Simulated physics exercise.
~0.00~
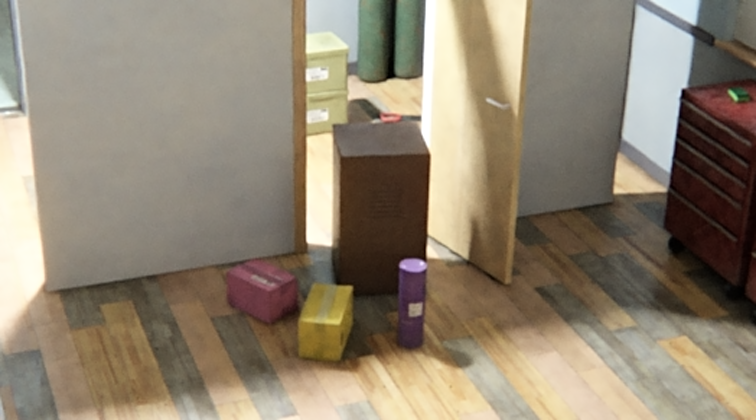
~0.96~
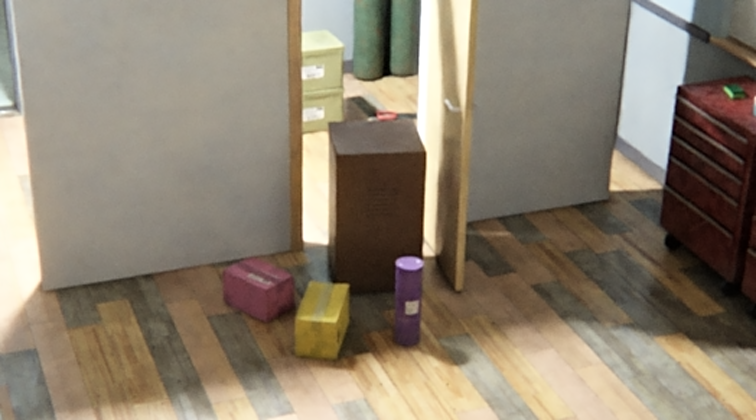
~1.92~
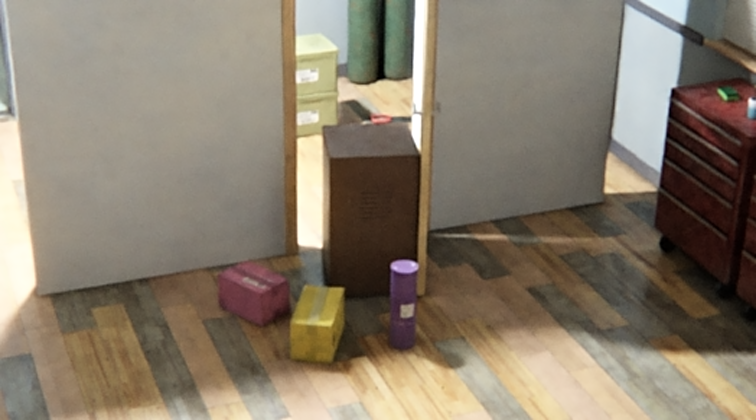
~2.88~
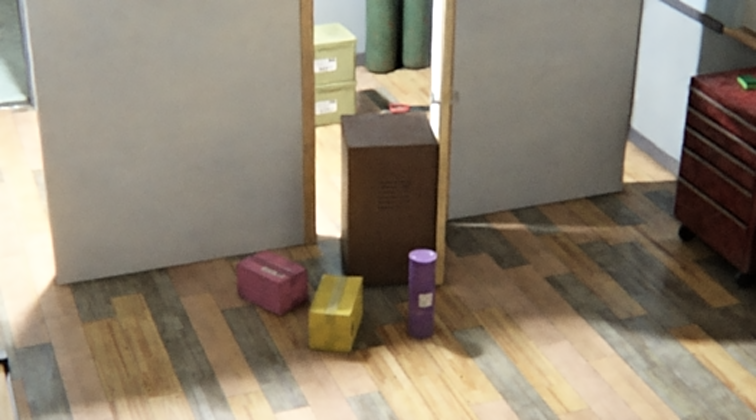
In a sunlit room with patchwork plank flooring, seen from above by a slightly swaying camera, a pale wooden door stands open in a gap between grey wall panels. A dark brown metal cabinet stands in the doorway, with a pink box, a yellow box and a purple canister on the floor before it. Green cylinders and pale boxes show beyond, and a red drawer unit stands at right. The door swings steadily leftward toward the cabinet, narrowing to its edge. It ends still well open beside the cabinet, and the four objects remain in place.
